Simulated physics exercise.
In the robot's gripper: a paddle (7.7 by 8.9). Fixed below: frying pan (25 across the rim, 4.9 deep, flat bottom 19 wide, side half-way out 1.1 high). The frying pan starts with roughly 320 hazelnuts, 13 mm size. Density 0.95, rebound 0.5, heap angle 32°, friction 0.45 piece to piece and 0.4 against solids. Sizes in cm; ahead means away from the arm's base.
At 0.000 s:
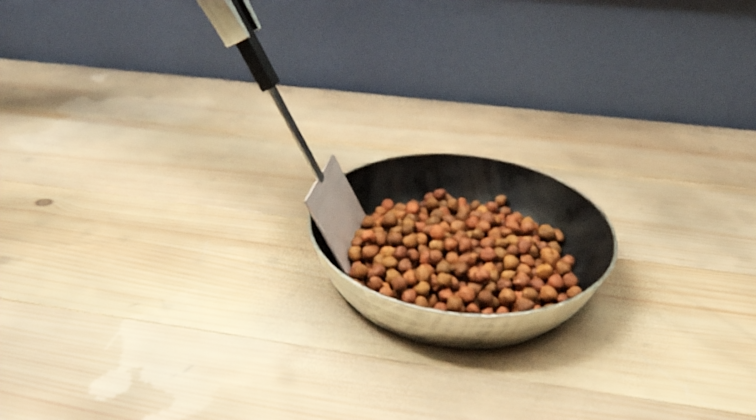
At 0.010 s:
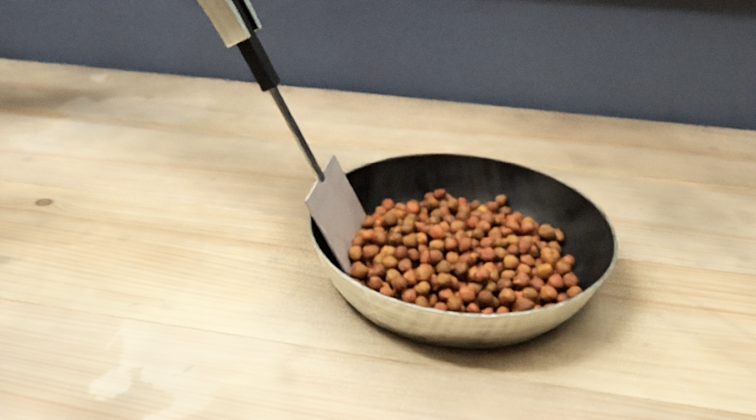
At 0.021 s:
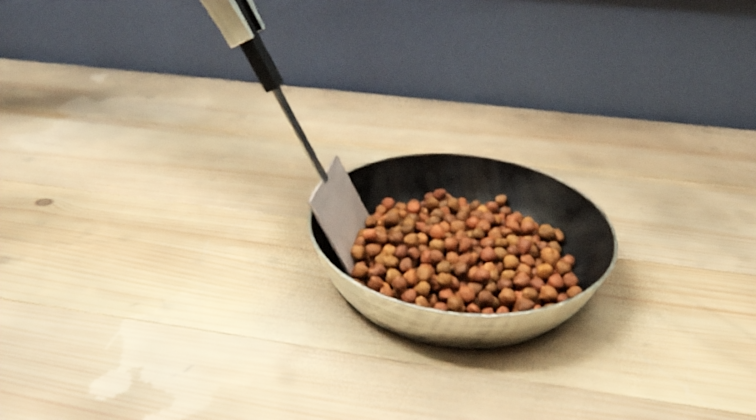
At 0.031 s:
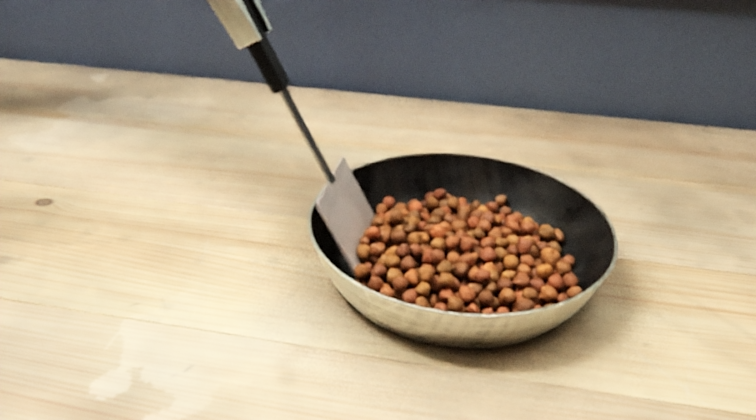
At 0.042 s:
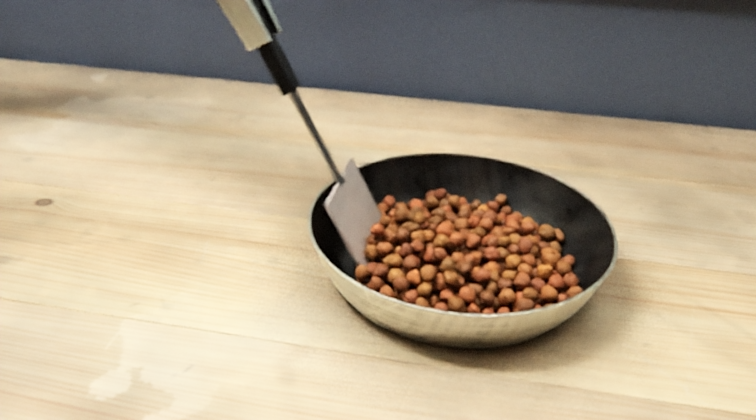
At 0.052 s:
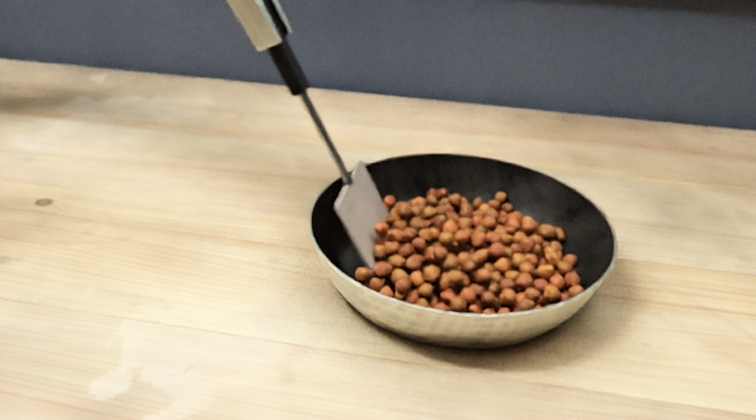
A flat metal paddle held by a robot's gripper slid slowly a short way to the right inside a black-lined frying pan, nudging the edge of a heap of hazelnuts that otherwise barely moved.
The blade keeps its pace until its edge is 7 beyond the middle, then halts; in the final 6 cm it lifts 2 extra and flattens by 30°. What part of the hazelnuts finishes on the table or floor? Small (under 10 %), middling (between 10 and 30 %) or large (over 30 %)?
Share on the table or floor: Small (under 10 %).
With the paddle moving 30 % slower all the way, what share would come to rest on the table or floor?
It would be near 0 per cent.
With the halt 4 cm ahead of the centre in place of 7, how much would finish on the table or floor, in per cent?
In that case some 0 per cent.
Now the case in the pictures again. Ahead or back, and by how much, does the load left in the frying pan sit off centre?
About 5.0 cm ahead.
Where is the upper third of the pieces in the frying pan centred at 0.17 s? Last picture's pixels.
Around (514, 241).
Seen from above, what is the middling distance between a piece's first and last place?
Some 4 cm.
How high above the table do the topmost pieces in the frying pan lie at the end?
Some 6.0 cm.
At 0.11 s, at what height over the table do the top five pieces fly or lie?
Roughly 5 cm.
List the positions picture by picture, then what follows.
In the first frame, paddle top edge at (319, 176), sloping 63°; upper third of the load around (450, 245), from x 350 to 575, top at y 195; 319 in the frying pan.
In the second frame, paddle top edge at (320, 176), sloping 63°; upper third of the load around (450, 245), from x 350 to 575, top at y 195.
In the third frame, paddle top edge at (323, 177), sloping 63°; upper third of the load around (446, 245), from x 350 to 575, top at y 195.
In the fourth frame, paddle top edge at (330, 178), sloping 63°; upper third of the load around (441, 245), from x 350 to 575, top at y 195.
In the fifth frame, paddle top edge at (339, 180), sloping 63°; upper third of the load around (442, 243), from x 350 to 575, top at y 195.
In the sixth frame, paddle top edge at (348, 181), sloping 63°; upper third of the load around (449, 241), from x 350 to 575, top at y 195; 319 in the frying pan.
After 0.11 s, sloping 63°, highest piece 6 above the table; 319 in the frying pan.
After 0.17 s, sloping 53°, highest piece 6 above the table; 319 in the frying pan.
After 0.40 s, sloping 33°, highest piece 6 above the table; 310 in the frying pan, 5 on the table or floor, 4 on the blade or in flight.
After 1.45 s, sloping 33°, highest piece 6 above the table; 310 in the frying pan, 9 on the table or floor.
At rest, 310 in the frying pan, 9 on the table or floor. That is 3 % on the table or floor.
